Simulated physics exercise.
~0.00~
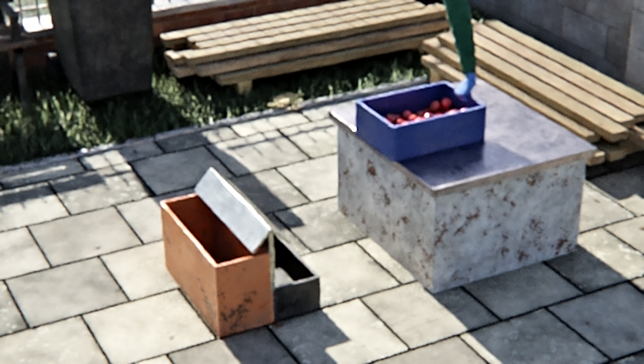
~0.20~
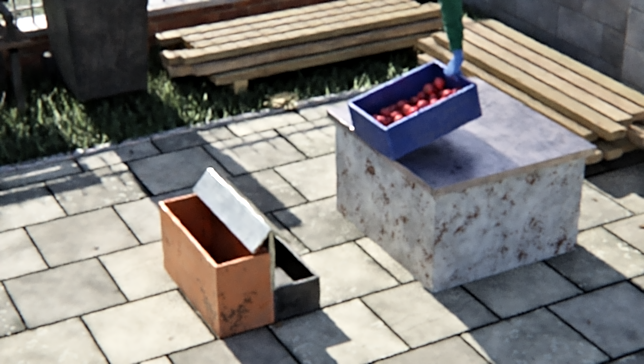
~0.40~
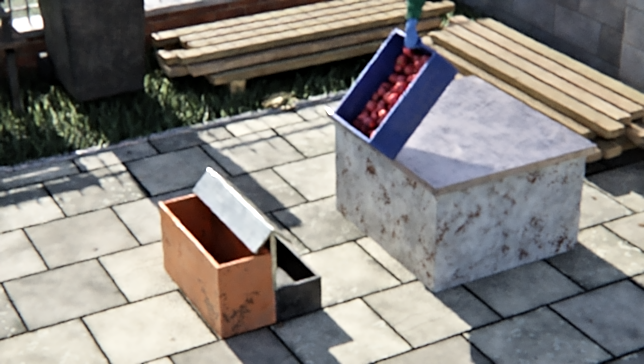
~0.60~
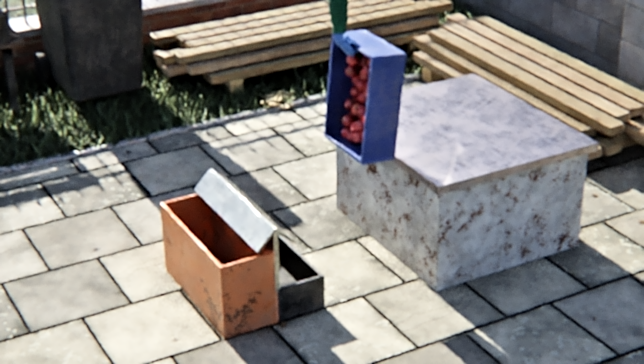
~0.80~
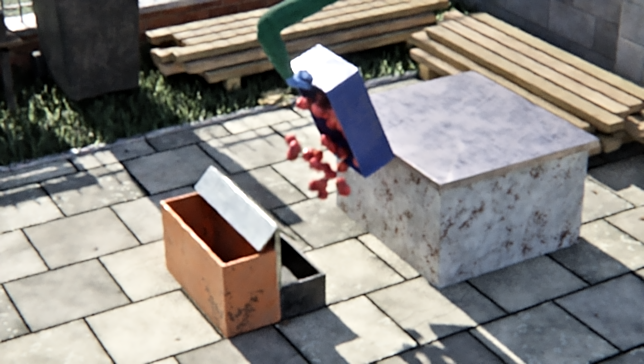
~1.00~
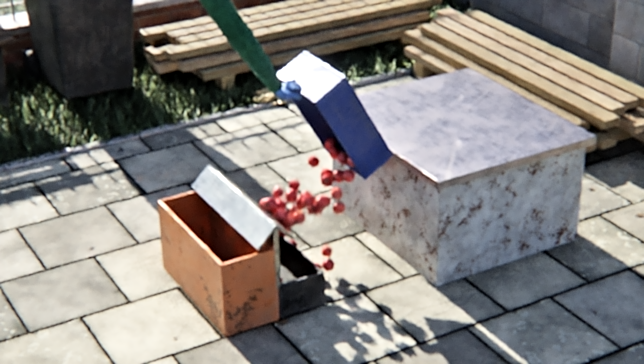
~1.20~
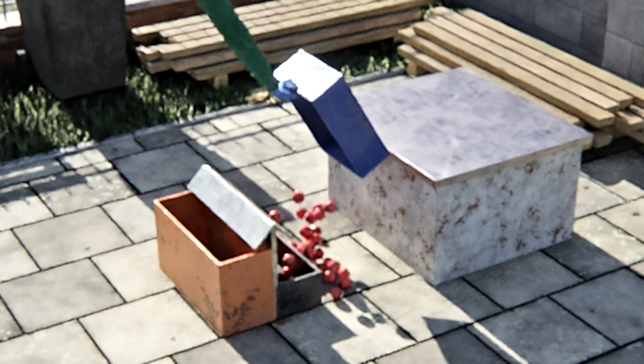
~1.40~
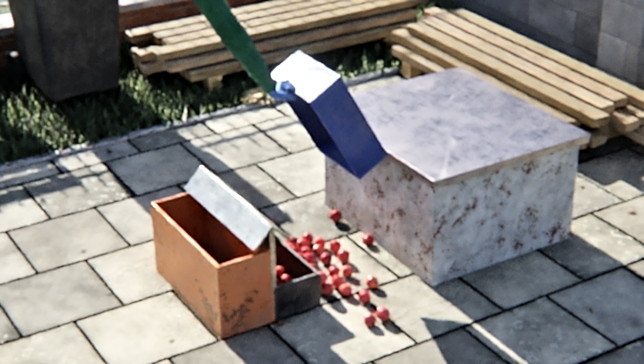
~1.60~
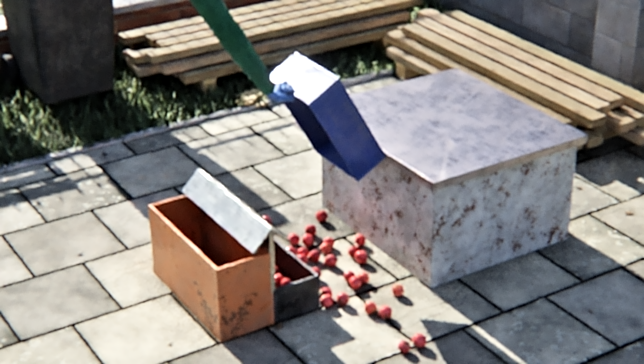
A green arm with a blue hand tipped a blue crate of small red tomatoes over the left edge of a stone block, and they tumbled out, some landing in a low black box beside an orange one while others scattered across the paving.
